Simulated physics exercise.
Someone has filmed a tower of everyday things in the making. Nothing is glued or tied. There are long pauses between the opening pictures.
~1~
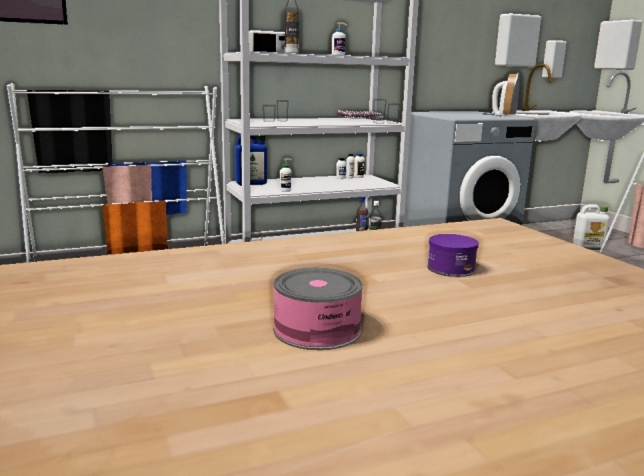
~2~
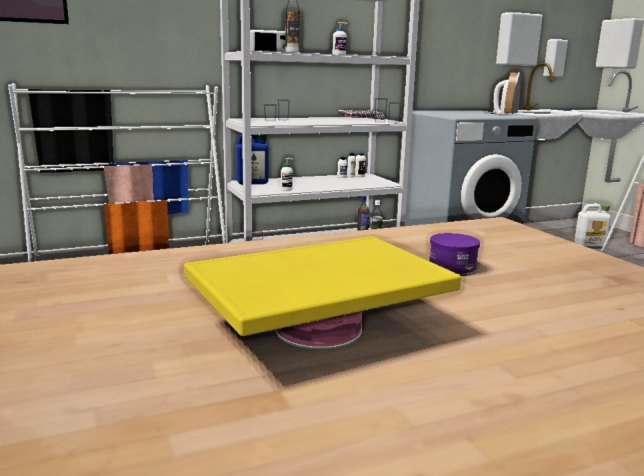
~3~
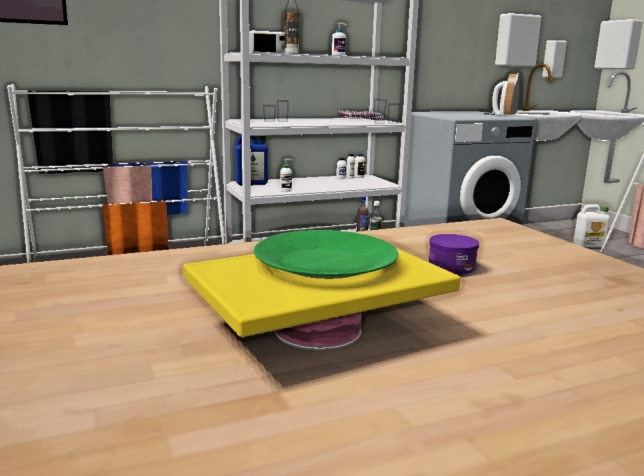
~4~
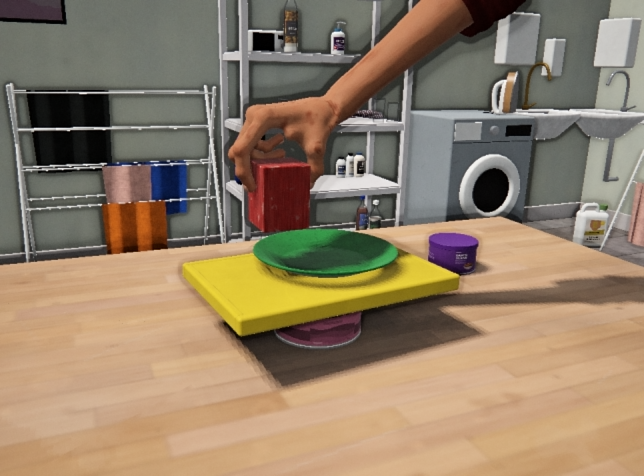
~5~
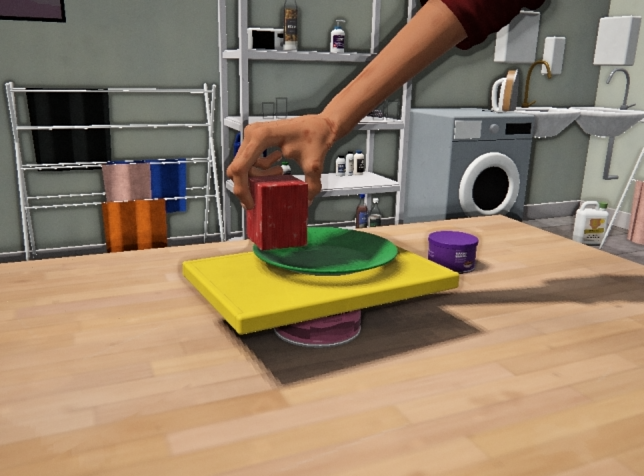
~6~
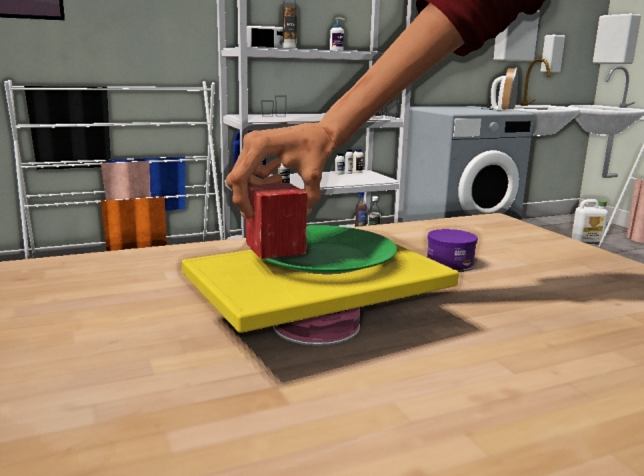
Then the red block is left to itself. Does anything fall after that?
As it turns out, it stays up.
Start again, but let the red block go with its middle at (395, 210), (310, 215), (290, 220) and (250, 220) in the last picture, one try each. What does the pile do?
First try: It gives way; second try: It holds; third try: It keeps its balance; fourth try: It gives way.
Then, 0.40 s after the last picture, nothing has stirred.
Then, 1.50 s after the last picture, red block resting near (276, 221).
At rest, all 5 in place. Seen from the same camera at the end, red block near (276, 221). The pile holds.
